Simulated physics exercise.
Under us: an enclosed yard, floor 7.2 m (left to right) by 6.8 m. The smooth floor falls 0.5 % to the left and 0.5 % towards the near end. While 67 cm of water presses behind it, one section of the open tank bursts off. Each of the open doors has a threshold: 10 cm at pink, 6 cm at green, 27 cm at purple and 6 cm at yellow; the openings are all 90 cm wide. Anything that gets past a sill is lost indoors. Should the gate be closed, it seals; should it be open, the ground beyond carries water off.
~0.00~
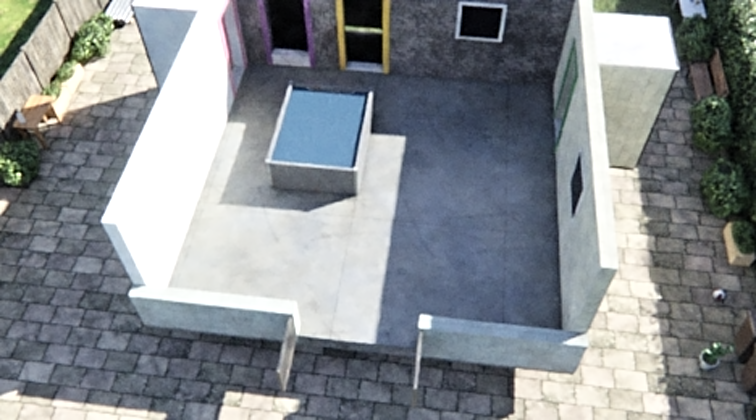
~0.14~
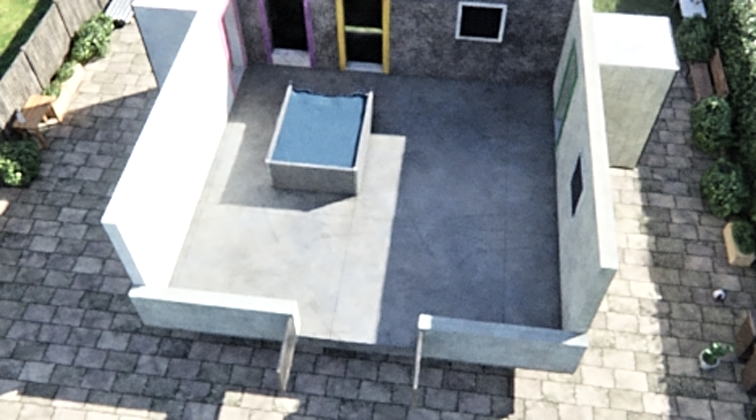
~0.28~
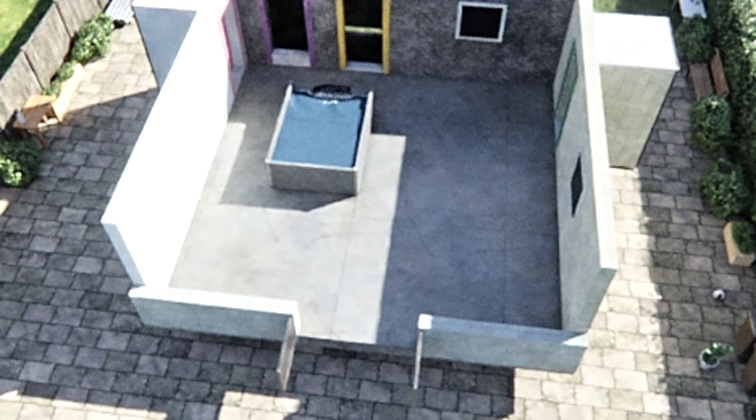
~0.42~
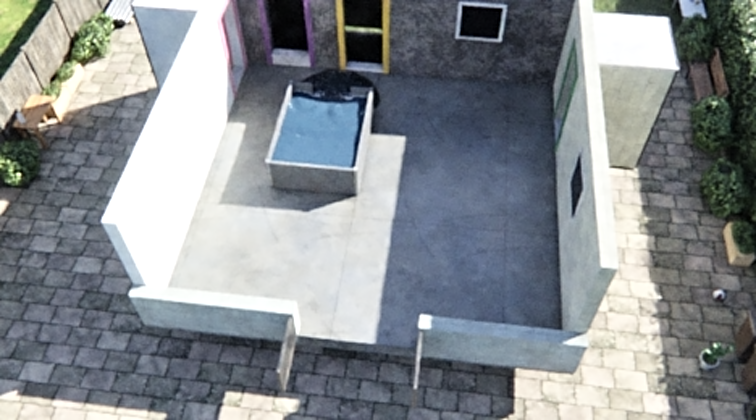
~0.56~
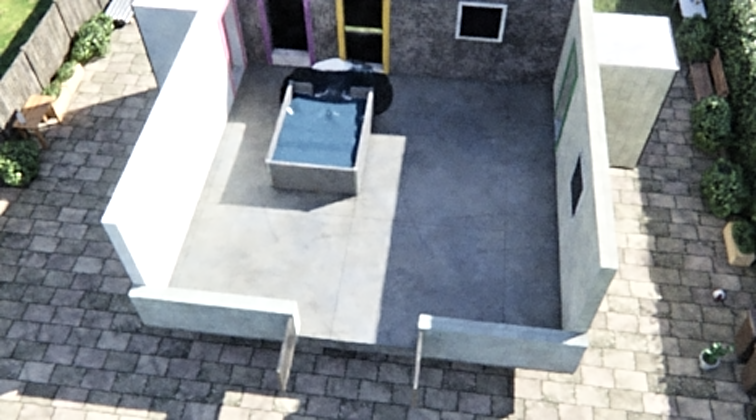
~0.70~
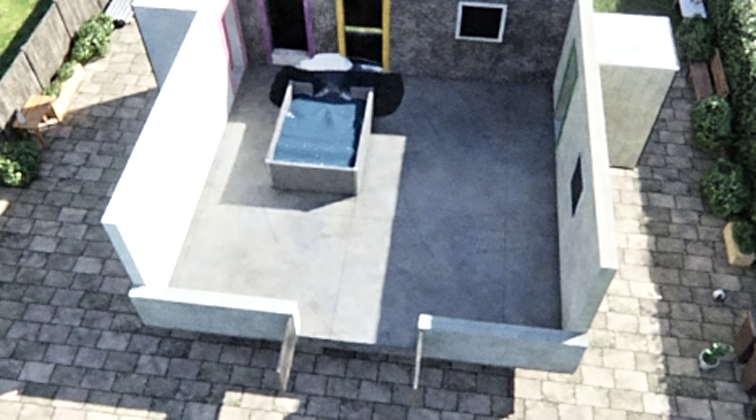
Water in an open tank ripples at its far edge, then pours out over the smooth grey floor of a walled yard, spreading in a dark, widening sheet on both sides near the purple- and yellow-framed doorways.
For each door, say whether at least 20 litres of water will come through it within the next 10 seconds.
Outcome: Pink door: Limit broken, green door: Limit unbroken, purple door: Limit unbroken, yellow door: Limit broken.
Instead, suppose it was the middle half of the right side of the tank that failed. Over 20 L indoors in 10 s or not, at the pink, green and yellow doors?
Then: Pink short of it, green beyond it, yellow short of it.
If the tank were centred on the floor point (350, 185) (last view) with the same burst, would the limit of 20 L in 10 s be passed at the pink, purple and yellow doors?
Lab note: Vs limit, pink door limit broken; purple door limit held; yellow door limit broken.
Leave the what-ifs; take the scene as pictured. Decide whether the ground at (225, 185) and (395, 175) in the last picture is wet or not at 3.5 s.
Soaked, untouched.
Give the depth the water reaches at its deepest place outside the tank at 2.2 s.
Max around 36 cm.
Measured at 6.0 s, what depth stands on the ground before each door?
Centimetres: Pink 15 / green 6 / purple 10 / yellow 14.
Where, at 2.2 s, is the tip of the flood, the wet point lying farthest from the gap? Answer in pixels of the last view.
(515, 85).
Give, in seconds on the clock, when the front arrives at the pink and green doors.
Arrival: Pink 1.4 s, green 3.4 s.
After 1.4 s water covers 10 % of the floor and is deepest (40 cm) near (336, 109); pink door not reached, green door not reached, purple door 23 cm at the sill, 0 L in, yellow door 25 cm at the sill, 120 L in.
After 2.2 s water covers 15 % of the floor and is deepest (36 cm) near (337, 71); pink door 24 cm at the sill, 38 L in, green door not reached, purple door 21 cm at the sill, 0 L in, yellow door 28 cm at the sill, 269 L in.
After 3.5 s water covers 30 % of the floor and is deepest (24 cm) near (336, 109); pink door 20 cm at the sill, 124 L in, green door 4 cm at the sill, 0 L in, purple door 14 cm at the sill, 1 L in, yellow door 19 cm at the sill, 423 L in.
After 6.0 s water covers 50 % of the floor and is deepest (16 cm) near (255, 65); pink door 15 cm at the sill, 189 L in, green door 6 cm at the sill, 3 L in, purple door 10 cm at the sill, 1 L in, yellow door 14 cm at the sill, 570 L in.
After 10.0 s water covers 85 % of the floor and is deepest (10 cm) near (163, 299); pink door 9 cm at the sill, 206 L in, green door 4 cm at the sill, 3 L in, purple door 6 cm at the sill, 1 L in, yellow door 8 cm at the sill, 637 L in.
